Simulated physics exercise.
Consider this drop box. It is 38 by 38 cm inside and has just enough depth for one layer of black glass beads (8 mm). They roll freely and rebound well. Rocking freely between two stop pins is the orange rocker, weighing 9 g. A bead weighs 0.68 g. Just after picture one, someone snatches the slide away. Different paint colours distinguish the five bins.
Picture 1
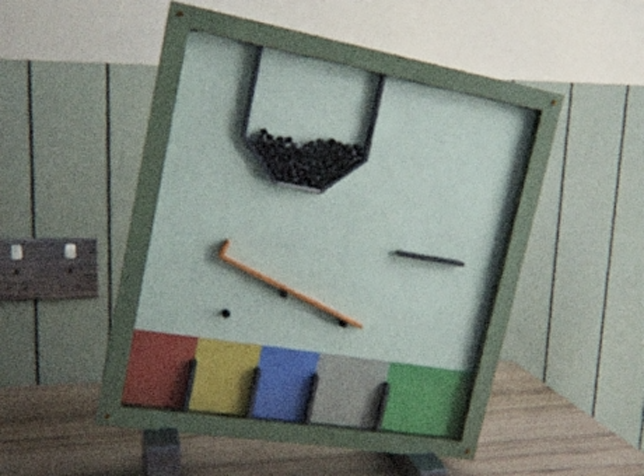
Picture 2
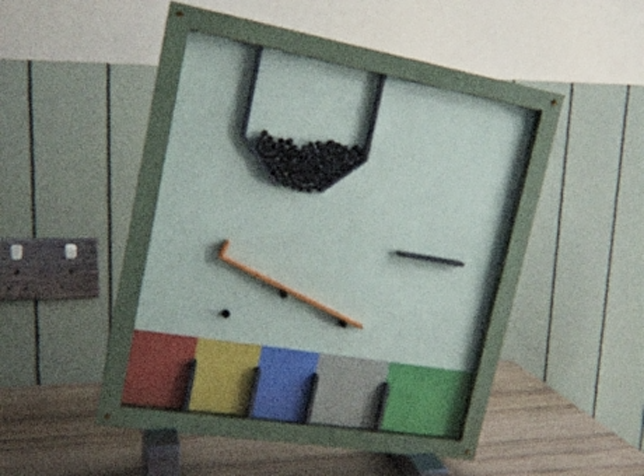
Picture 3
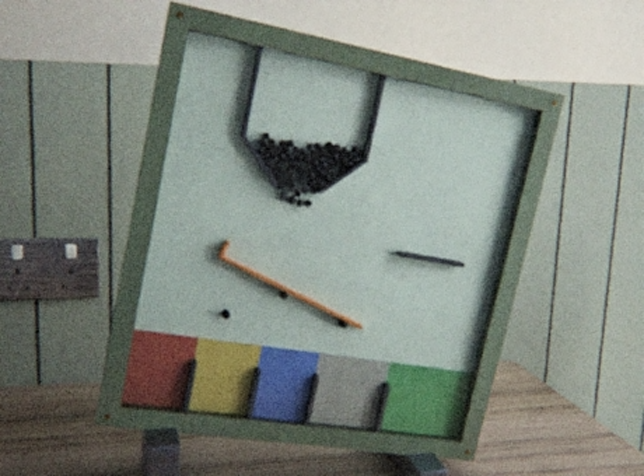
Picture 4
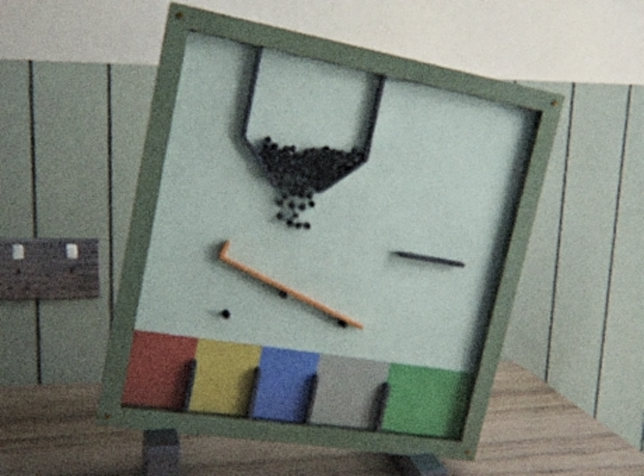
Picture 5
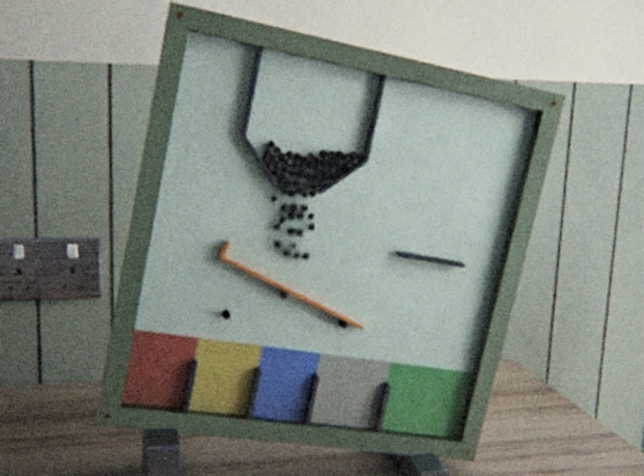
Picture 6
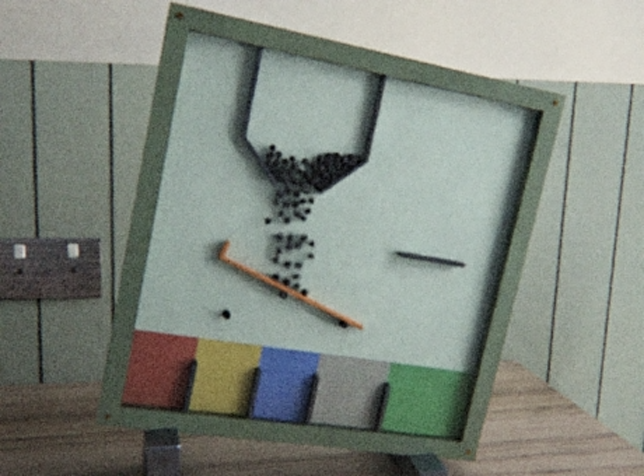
Black beads sat in a funnel inside a tilted, green-framed box, then poured out through the bottom in a loose stream and dropped onto the sloping orange bar above the coloured bins.
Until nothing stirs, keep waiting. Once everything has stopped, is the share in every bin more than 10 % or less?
Red bin - less, blue bin - less, green bin - more, yellow bin - less, grey bin - less.
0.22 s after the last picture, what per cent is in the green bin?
Around 15 per cent.
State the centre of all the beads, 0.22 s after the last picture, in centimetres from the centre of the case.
The middle sits around 1 cm right and 6 cm below.
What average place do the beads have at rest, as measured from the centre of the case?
Some 12 cm right and 19 cm below.
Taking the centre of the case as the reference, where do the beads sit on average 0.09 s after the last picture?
Position estimate: Left 3 cm, above 1 cm.
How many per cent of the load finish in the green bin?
Roughly 100 %.
Then, 0.09 s after the last picture, nothing in the marked areas; orange rocker right end down 25°.
Then, 0.22 s after the last picture, green 15 %; orange rocker right end down 28°.
Then, 0.46 s after the last picture, green 70 %; orange rocker right end down 28°.
All still 2.0 s after it, red 0 %, blue 0 %, green 100 %, yellow 0 %, grey 0 %; orange rocker right end down 28°.
